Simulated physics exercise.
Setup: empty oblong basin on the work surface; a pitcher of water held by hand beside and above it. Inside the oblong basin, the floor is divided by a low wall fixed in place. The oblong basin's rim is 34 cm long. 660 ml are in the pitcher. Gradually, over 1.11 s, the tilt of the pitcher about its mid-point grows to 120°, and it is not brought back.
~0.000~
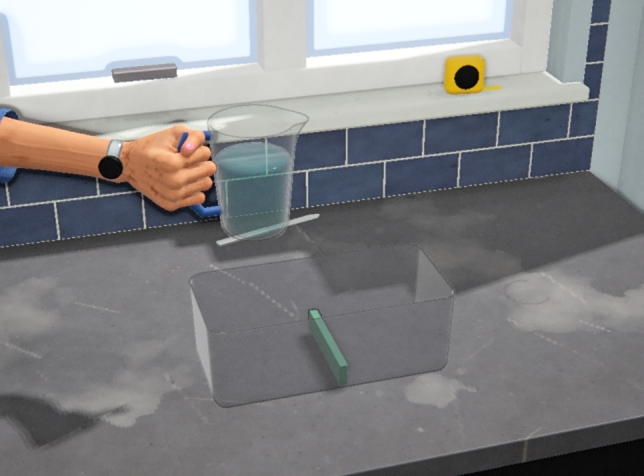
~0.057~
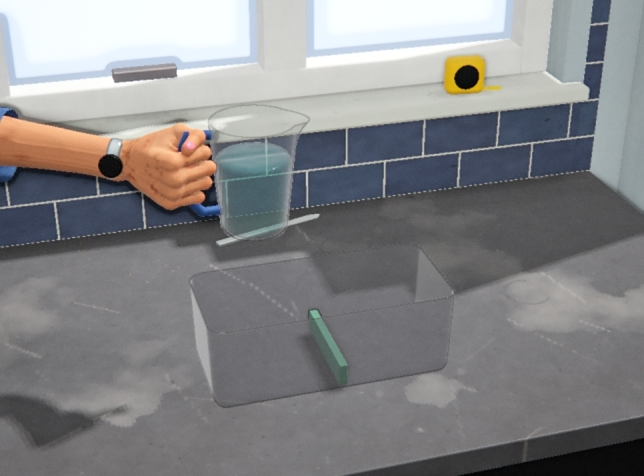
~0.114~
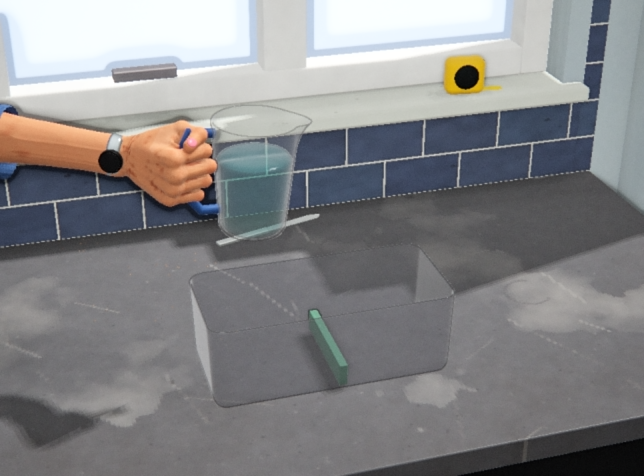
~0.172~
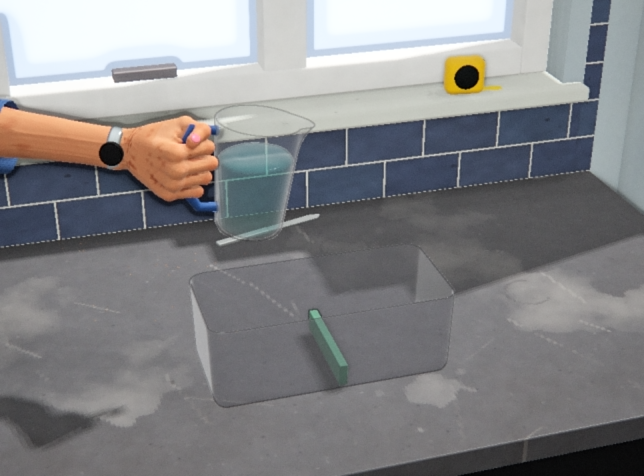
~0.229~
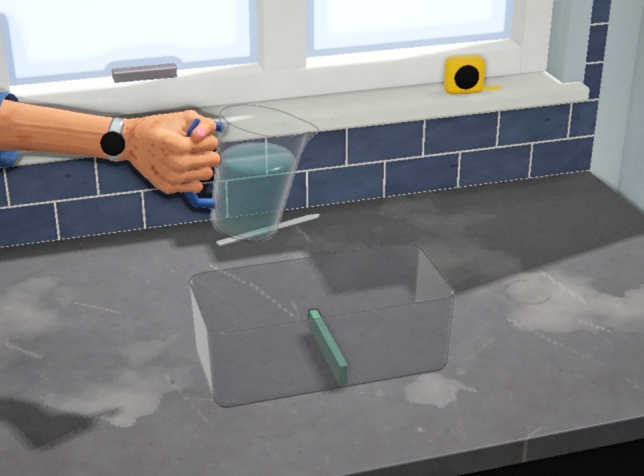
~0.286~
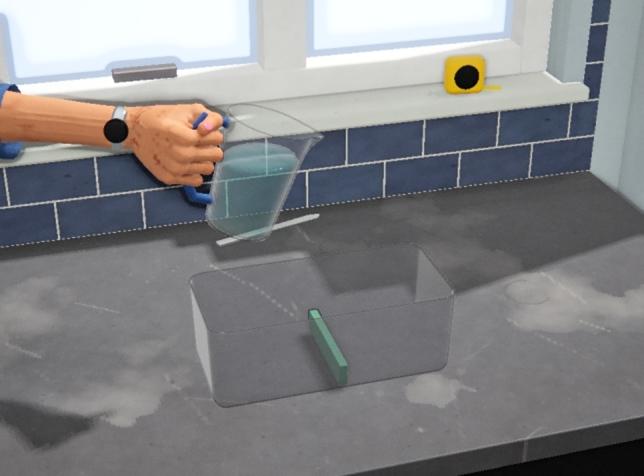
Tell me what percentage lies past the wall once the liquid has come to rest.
Some 85 per cent.
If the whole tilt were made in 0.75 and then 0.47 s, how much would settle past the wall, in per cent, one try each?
Some 85 and 80 per cent, in that order.
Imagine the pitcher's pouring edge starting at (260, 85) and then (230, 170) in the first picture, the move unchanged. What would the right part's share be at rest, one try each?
In order, 45 and 10 per cent.
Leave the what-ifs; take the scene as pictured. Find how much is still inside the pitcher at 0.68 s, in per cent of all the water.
Remaining: Near 84 % of the total.
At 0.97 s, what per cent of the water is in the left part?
I'd put it at close to 2 %.
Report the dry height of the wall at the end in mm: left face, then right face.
On the left it's about 30 mm; on the right, about 8 mm.
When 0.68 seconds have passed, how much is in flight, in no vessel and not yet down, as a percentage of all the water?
It comes to roughly 14 per cent.
By 0.68 s the tilt is 81° and 84 per cent is still to pour, 0 is left of the wall and 1 right of it.
By 0.97 s the tilt is 116° and 16 per cent is still to pour, 2 is left of the wall and 58 right of it.
By 1.28 s the tilt is 120° and 0 per cent is still to pour, 12 is left of the wall and 85 right of it.
By 1.61 s the tilt is 120° and 0 per cent is still to pour, 12 is left of the wall and 85 right of it.
At rest 12 per cent lies left of the wall, 85 right of it and 3 outside.
